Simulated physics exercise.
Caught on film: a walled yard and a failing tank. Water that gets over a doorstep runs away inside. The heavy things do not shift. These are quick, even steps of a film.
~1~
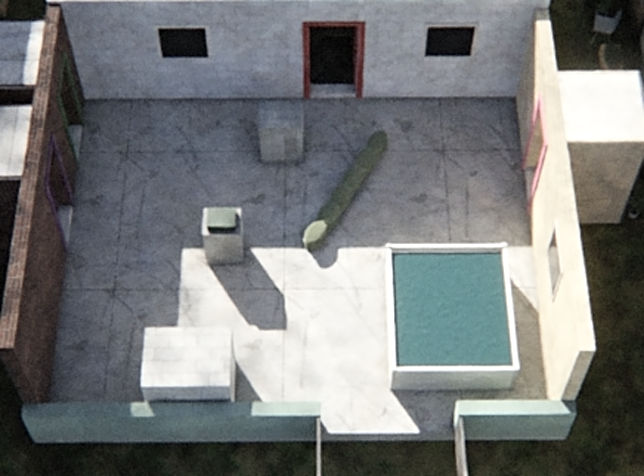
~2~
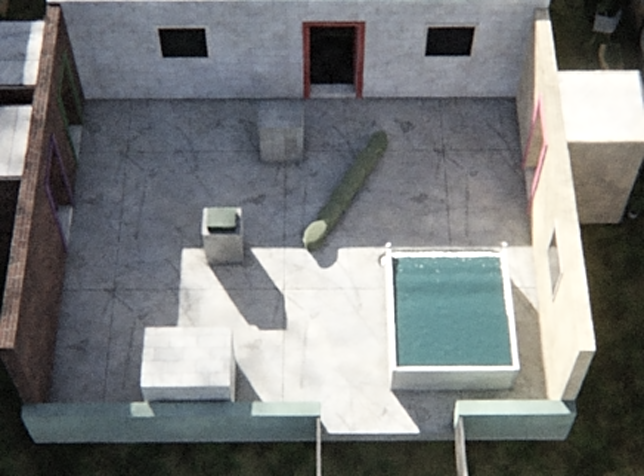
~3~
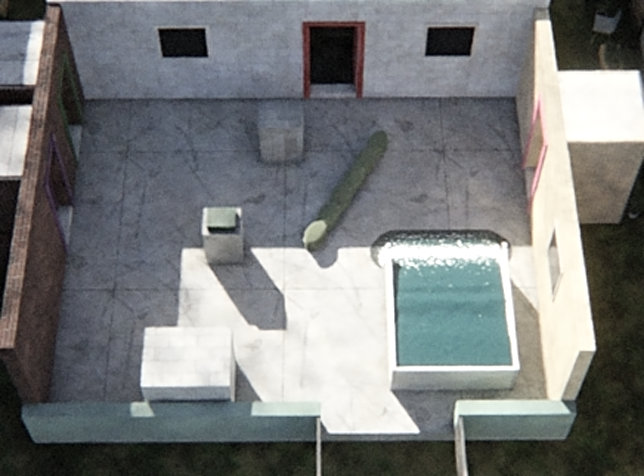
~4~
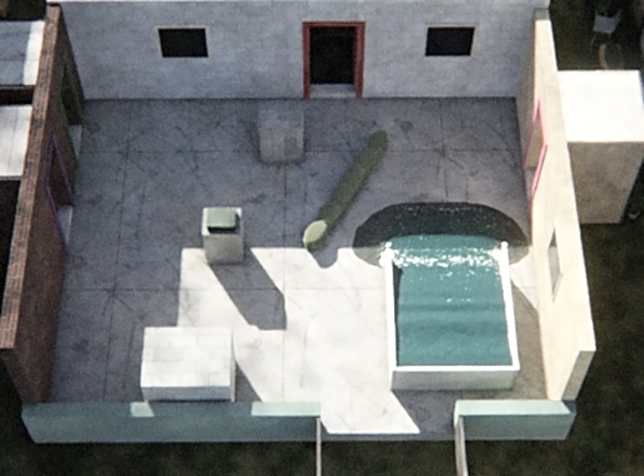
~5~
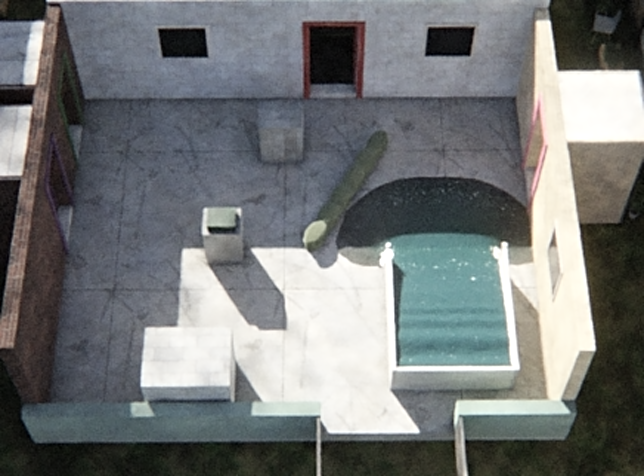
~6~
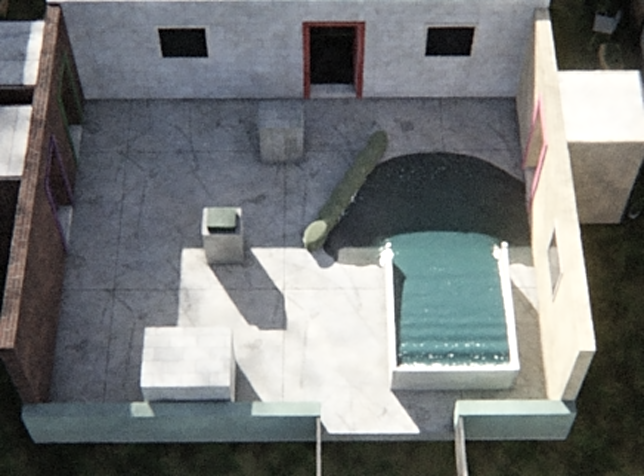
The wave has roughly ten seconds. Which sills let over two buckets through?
One by one: The pink door floods; the red door holds within the limit; the purple door holds within the limit; the green door floods.
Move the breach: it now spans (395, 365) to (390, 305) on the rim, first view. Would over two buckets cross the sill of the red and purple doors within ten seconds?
In short: The red door holds; the purple door goes over.
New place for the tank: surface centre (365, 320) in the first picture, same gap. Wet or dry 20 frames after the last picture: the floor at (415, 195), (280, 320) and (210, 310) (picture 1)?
In that order: Flooded, free of water, awash.
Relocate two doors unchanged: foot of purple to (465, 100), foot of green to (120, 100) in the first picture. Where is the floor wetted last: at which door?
Last comes the green door.
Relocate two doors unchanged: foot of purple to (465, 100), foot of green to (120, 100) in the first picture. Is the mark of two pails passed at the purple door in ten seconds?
The purple one floods.
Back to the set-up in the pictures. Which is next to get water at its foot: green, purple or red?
First comes the one in red.
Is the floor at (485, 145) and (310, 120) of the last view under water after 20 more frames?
As listed: Flooded, awash.
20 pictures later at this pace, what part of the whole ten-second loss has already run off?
Roughly 10 per cent.
A moment on, water covers 20 % of the floor; the pink door wet at the sill, nothing in, the red door not reached, the purple door not reached, the green door not reached.
Next, water covers 25 % of the floor; the pink door under two buckets in, the red door wet at the sill, nothing in, the purple door not reached, the green door not reached.
Then, water covers 35 % of the floor; the pink door over two buckets in, the red door wet at the sill, nothing in, the purple door not reached, the green door not reached.
Later, water covers 65 % of the floor; the pink door far over two buckets in, the red door under two buckets in, the purple door wet at the sill, nothing in, the green door over two buckets in.
In the end, water covers 90 % of the floor; the pink door far over two buckets in, the red door under two buckets in, the purple door wet at the sill, nothing in, the green door far over two buckets in.
